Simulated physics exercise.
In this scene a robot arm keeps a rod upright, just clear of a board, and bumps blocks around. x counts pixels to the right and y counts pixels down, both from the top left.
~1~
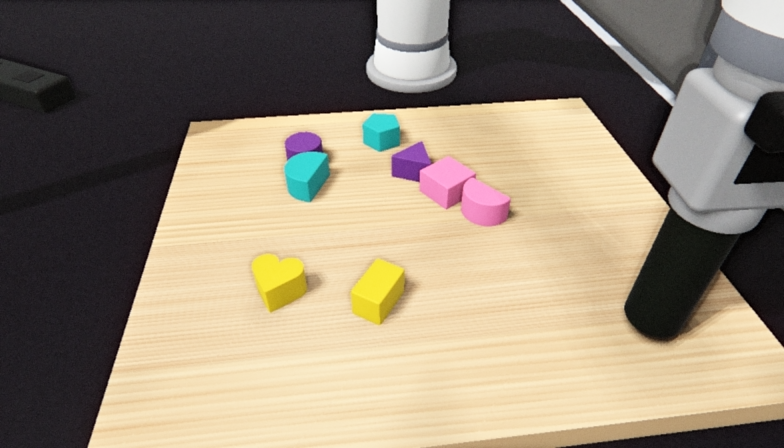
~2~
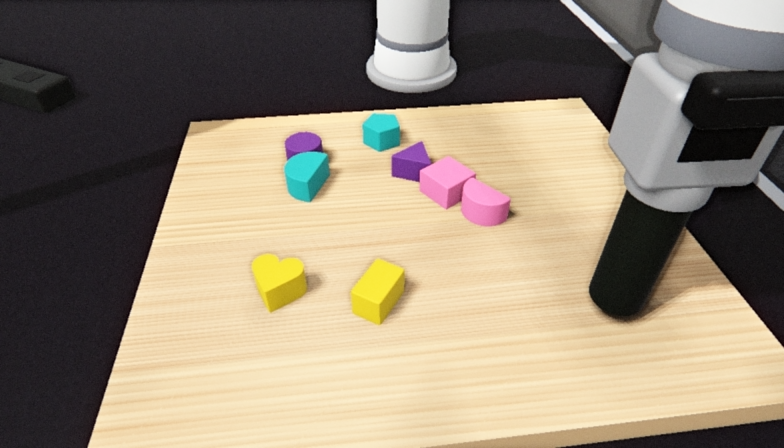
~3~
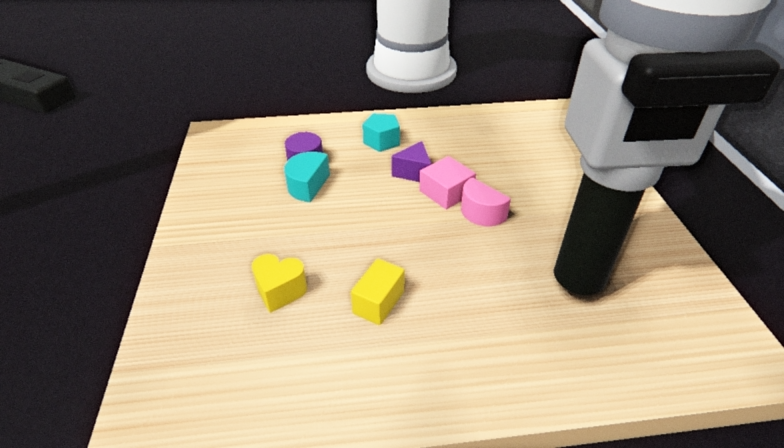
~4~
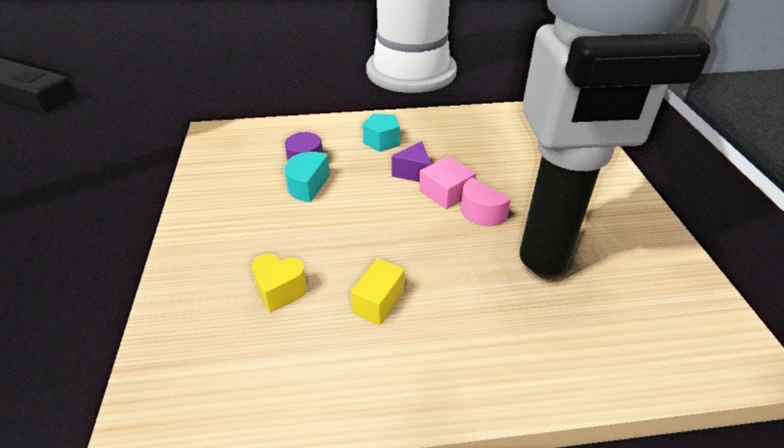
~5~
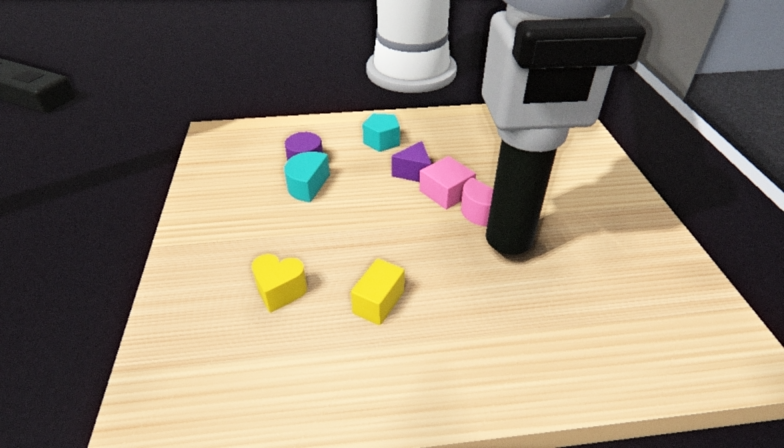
A robot arm with a black rod moved steadily left and slightly away across a wooden board, coming in close beside the pink D-shaped block, while all the colorful blocks stayed still.
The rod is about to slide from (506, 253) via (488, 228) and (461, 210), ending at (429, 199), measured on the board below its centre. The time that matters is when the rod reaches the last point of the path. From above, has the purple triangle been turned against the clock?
I'd say no.
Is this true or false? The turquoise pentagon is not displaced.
It is true.
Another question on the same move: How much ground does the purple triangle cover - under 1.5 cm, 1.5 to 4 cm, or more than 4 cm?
Travel: 1.5-4 cm.
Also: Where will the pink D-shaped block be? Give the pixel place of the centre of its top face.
In the picture, it is at (482, 169).
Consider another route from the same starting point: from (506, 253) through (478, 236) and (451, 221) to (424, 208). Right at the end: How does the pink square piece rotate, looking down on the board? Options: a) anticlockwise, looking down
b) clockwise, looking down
a (anticlockwise, looking down)
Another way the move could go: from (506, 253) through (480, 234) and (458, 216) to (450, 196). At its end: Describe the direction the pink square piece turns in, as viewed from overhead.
Its spin: Anticlockwise.
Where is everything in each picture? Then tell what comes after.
Rod's lower end (652, 316); turquoise pentagon (382, 121); purple triangle (415, 153); pink square piece (448, 171); pink D-shaped block (484, 192), in the first frame.
Rod (616, 296); blocks still, in the second frame.
Rod (579, 276); blocks still, in the third frame.
Rod (544, 257); blocks still, in the fourth frame.
Rod (509, 239); turquoise pentagon (382, 121); purple triangle (415, 153); pink square piece (448, 171); pink D-shaped block (484, 192), in the fifth frame.
On the path given first. One third of the way, rod (490, 214); purple triangle (411, 151); pink square piece (444, 166), turned 30° anticlockwise; pink D-shaped block (480, 180).
Two thirds of the way, rod (462, 196); purple triangle (408, 150), turned 25° clockwise; pink square piece (438, 162), turned 30° anticlockwise; pink D-shaped block (482, 169).
At the end, rod (430, 186); turquoise pentagon still; purple triangle (394, 141), turned 60° clockwise; pink square piece (422, 151); pink D-shaped block (482, 169).
